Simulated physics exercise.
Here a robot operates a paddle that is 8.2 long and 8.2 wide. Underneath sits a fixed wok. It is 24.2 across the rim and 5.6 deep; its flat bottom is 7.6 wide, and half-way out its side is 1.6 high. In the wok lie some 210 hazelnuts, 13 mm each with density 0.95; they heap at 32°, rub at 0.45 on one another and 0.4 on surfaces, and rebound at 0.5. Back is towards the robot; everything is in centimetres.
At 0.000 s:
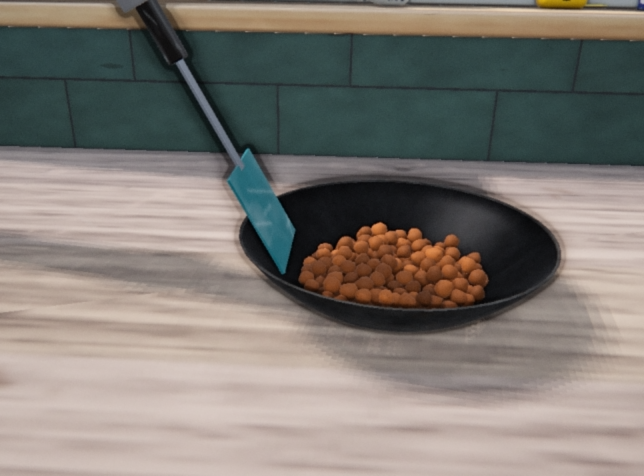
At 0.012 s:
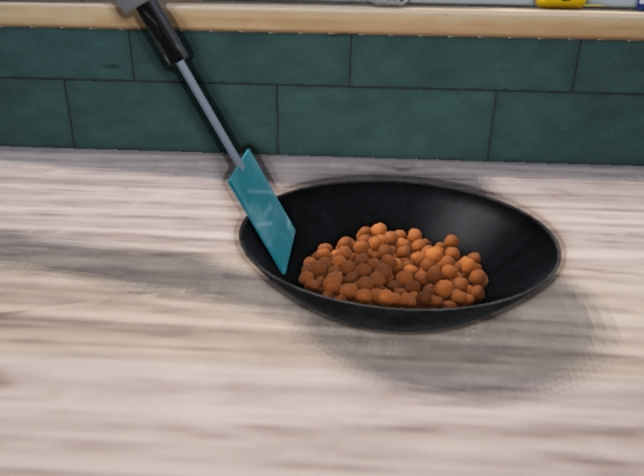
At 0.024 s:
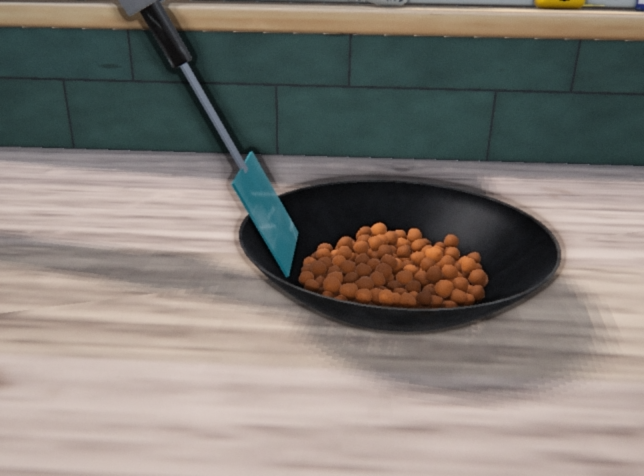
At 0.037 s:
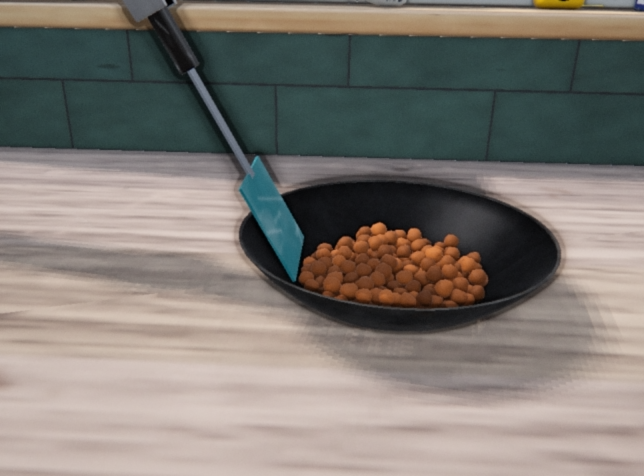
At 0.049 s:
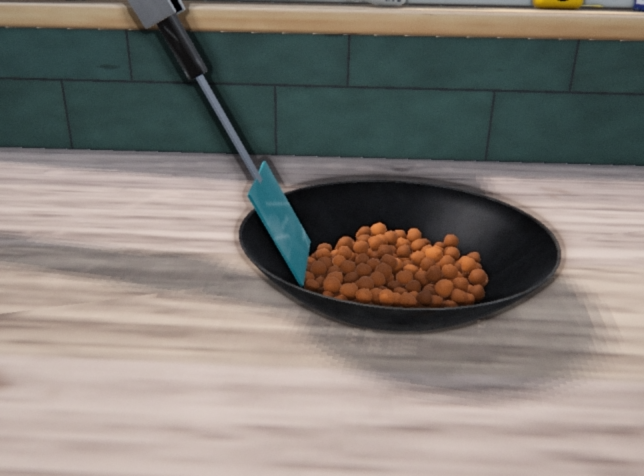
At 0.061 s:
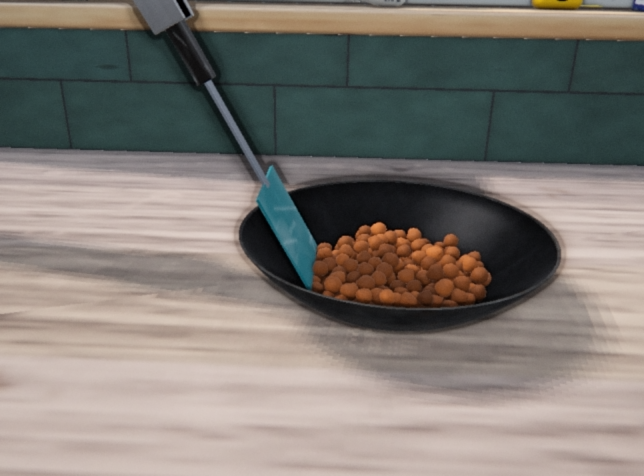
A teal paddle on a grey and black handle slides slowly to the right and slightly down inside a black wok, nudging the left edge of a heap of round orange-brown nuts. The wok sits still on a pale, streaked wooden-looking counter before dark green tiles, seen from slightly above. The rest of the heap barely changes, and the camera stays fixed.
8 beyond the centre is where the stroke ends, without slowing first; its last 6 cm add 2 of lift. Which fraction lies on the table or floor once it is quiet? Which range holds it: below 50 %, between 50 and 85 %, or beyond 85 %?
The range below 50 %.
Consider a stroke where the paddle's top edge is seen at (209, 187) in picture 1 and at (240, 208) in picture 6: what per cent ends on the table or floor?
35 per cent.
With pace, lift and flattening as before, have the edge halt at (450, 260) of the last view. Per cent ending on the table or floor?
Around 0 percent ends on the table or floor.
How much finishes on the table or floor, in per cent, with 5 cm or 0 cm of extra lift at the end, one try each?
I'd say close to 15 percent for the first and close to 30 percent for the second.
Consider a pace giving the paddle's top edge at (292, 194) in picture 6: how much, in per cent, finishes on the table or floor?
That share would be about 60 percent.
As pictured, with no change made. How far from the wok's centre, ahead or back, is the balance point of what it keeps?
Roughly 4.0 cm ahead of the centre.
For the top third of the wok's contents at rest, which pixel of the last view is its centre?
Around (500, 262).
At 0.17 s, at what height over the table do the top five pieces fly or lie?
They are near 6 cm up.
After 0.17 s, sloping 62°, highest piece 6 above the table; 208 in the wok.
After 0.28 s, sloping 62°, highest piece 8 above the table; 202 in the wok, 6 on the blade or in flight.
After 0.54 s, sloping 62°, highest piece 7 above the table; 145 in the wok, 61 on the table or floor, 2 on the blade or in flight.
After 1.59 s, sloping 62°, highest piece 6 above the table; 145 in the wok, 63 on the table or floor.
In the end, 145 in the wok, 63 on the table or floor. That is 30 % on the table or floor.
